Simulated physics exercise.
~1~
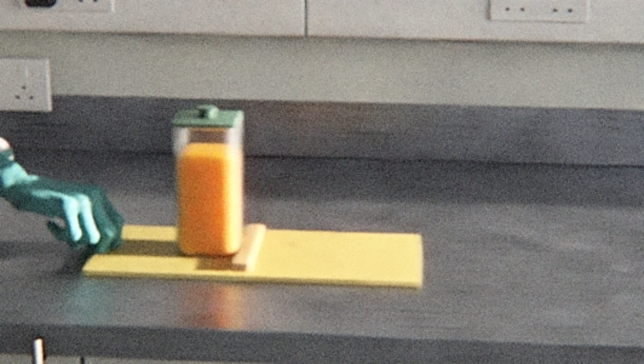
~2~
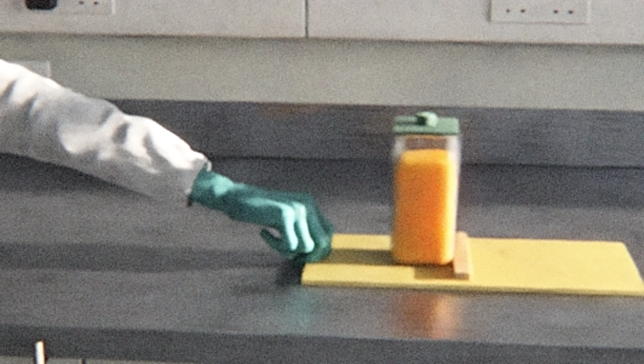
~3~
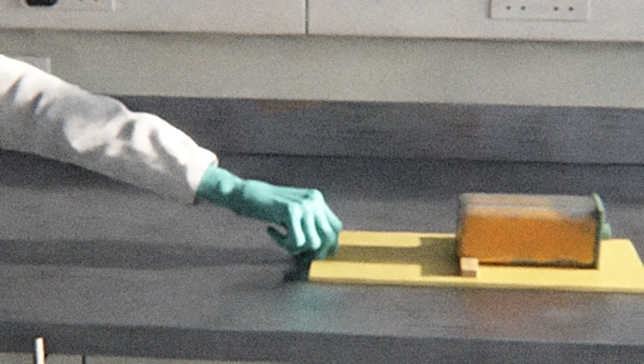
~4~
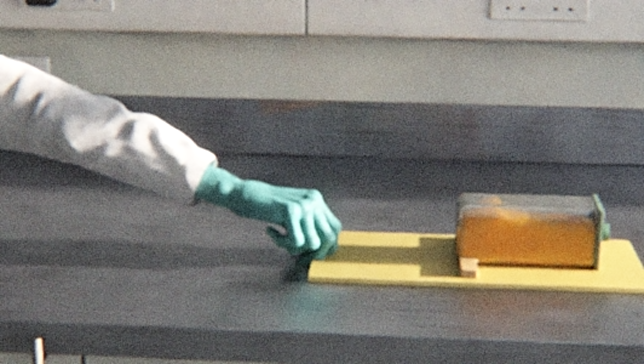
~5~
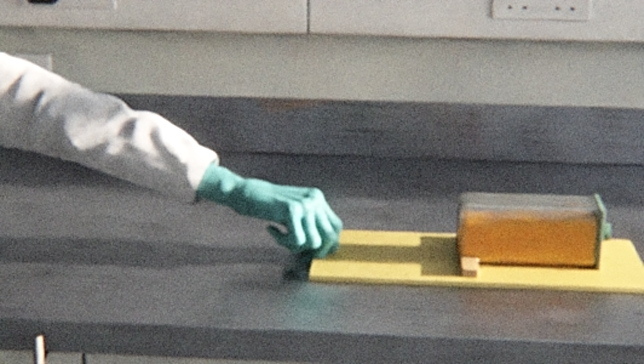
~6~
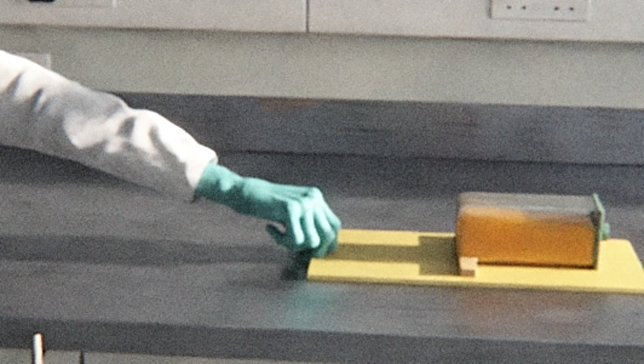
Gloved hand pushing a yellow board right along a worktop, the capped flask of orange juice toppling rightward and ending on its side.
